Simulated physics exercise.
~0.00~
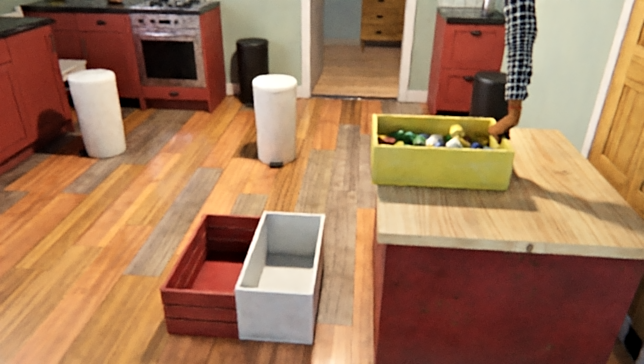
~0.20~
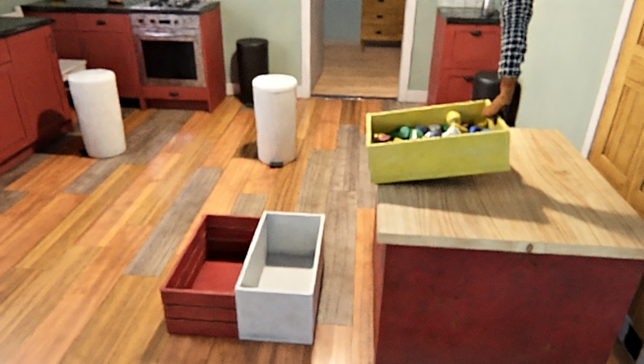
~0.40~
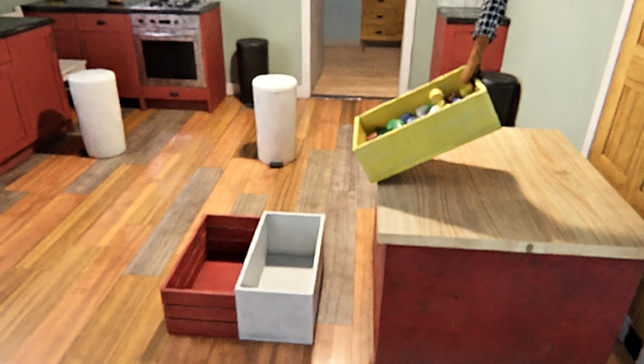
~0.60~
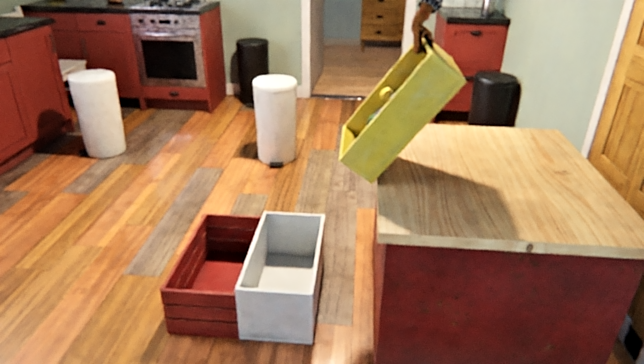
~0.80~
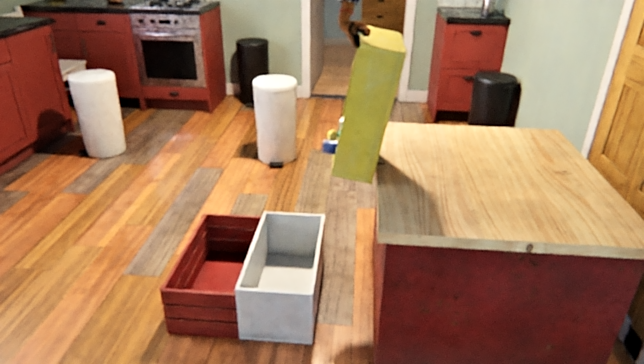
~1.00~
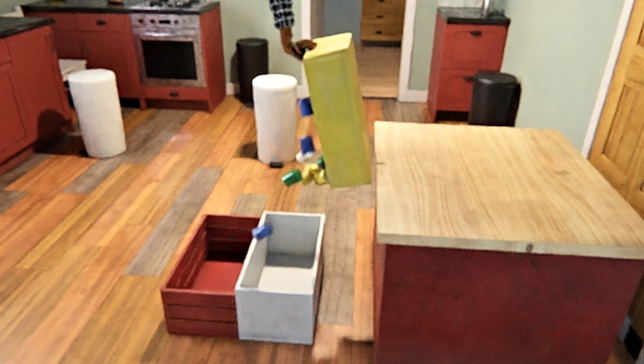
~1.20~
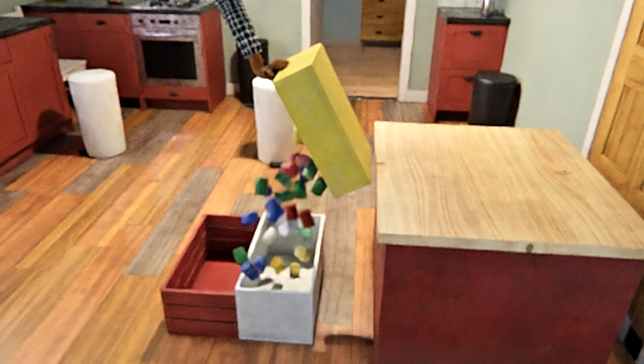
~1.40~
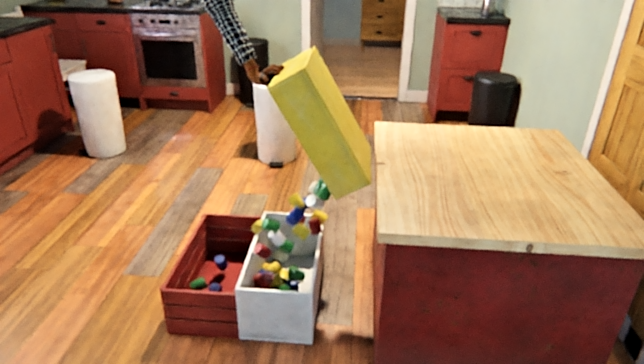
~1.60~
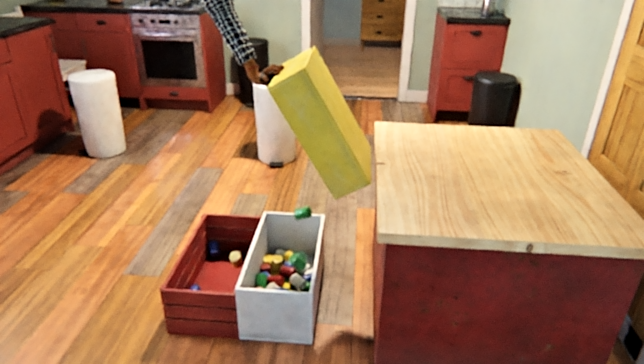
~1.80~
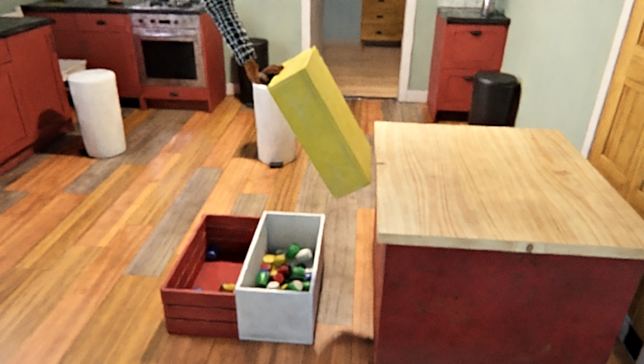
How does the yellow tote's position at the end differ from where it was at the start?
At the start the yellow tote sits on the wooden bench top. At the end it is farther left, held steeply tipped in the air just off the bench's left end.
